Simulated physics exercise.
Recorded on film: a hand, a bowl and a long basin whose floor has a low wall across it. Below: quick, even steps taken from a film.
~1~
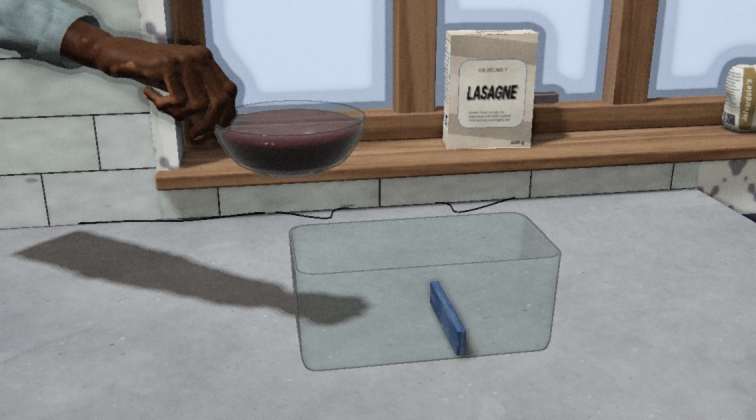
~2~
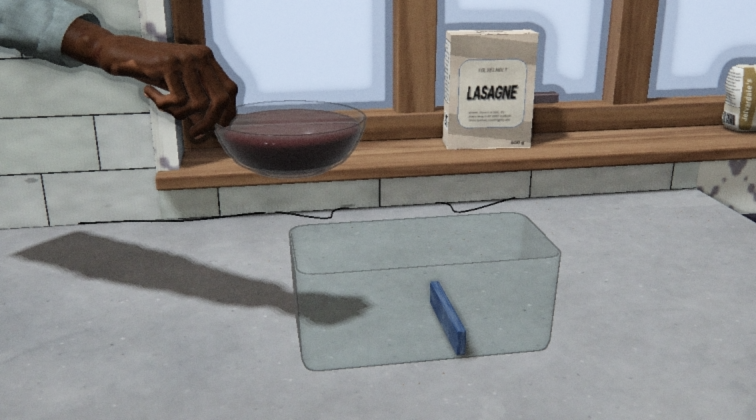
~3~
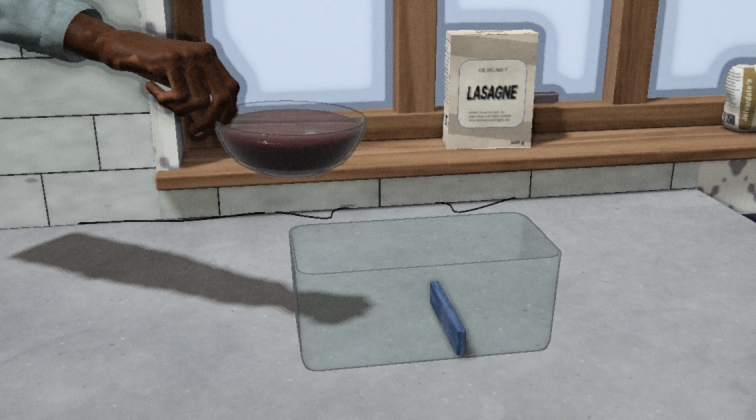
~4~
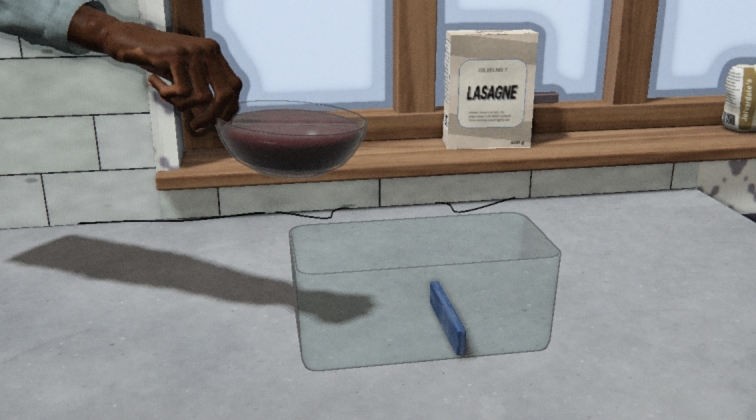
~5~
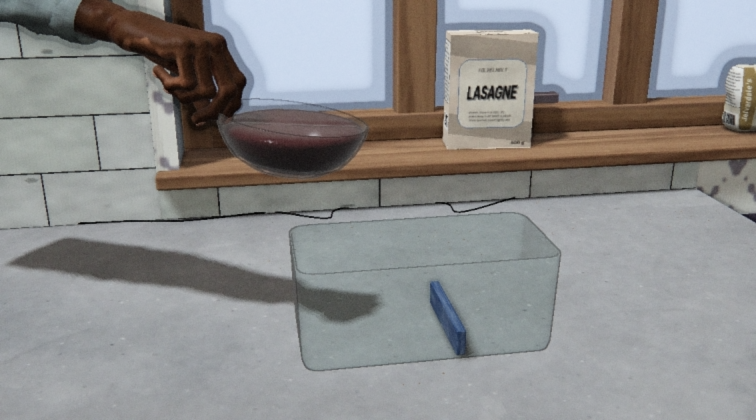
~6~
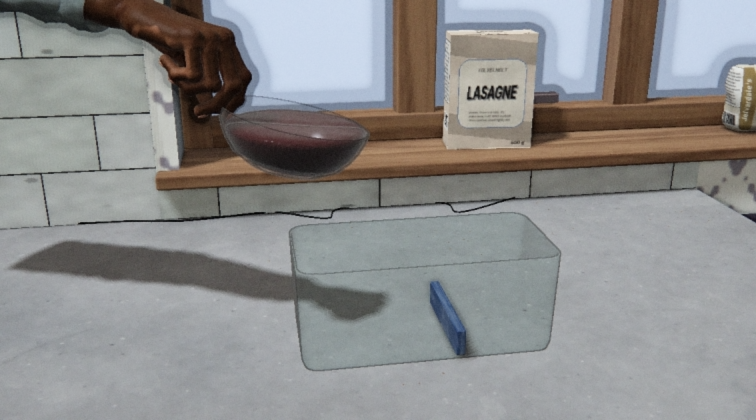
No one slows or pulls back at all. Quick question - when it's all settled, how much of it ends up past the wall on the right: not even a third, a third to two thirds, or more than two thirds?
The share right of the wall is the low band, below one third.
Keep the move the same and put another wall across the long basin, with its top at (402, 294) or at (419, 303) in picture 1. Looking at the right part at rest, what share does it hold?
First try around 60 percent; second try around 40 percent.
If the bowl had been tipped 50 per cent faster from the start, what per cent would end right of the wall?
About 30 %.
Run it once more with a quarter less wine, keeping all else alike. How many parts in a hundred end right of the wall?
It comes to 10 per cent or so.
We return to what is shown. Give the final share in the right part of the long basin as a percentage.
That works out near 15 in every hundred.
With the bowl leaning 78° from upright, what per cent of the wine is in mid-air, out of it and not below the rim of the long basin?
Around 40 percent.
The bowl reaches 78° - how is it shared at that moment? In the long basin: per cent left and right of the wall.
The left part holds 45 percent and the right part 0 percent.
A moment on, the bowl is tipped on its side and 15 per cent is still to pour, 43 is left of the wall and 1 right of it.
Next, the bowl is tipped right over and 0 per cent is still to pour, 88 is left of the wall and 9 right of it.
Then the bowl is tipped right over and 0 per cent is still to pour, 82 is left of the wall and 16 right of it.
Later the bowl is tipped right over and 0 per cent is still to pour, 81 is left of the wall and 17 right of it.
In the end 81 per cent lies left of the wall, 17 right of it and 2 outside.
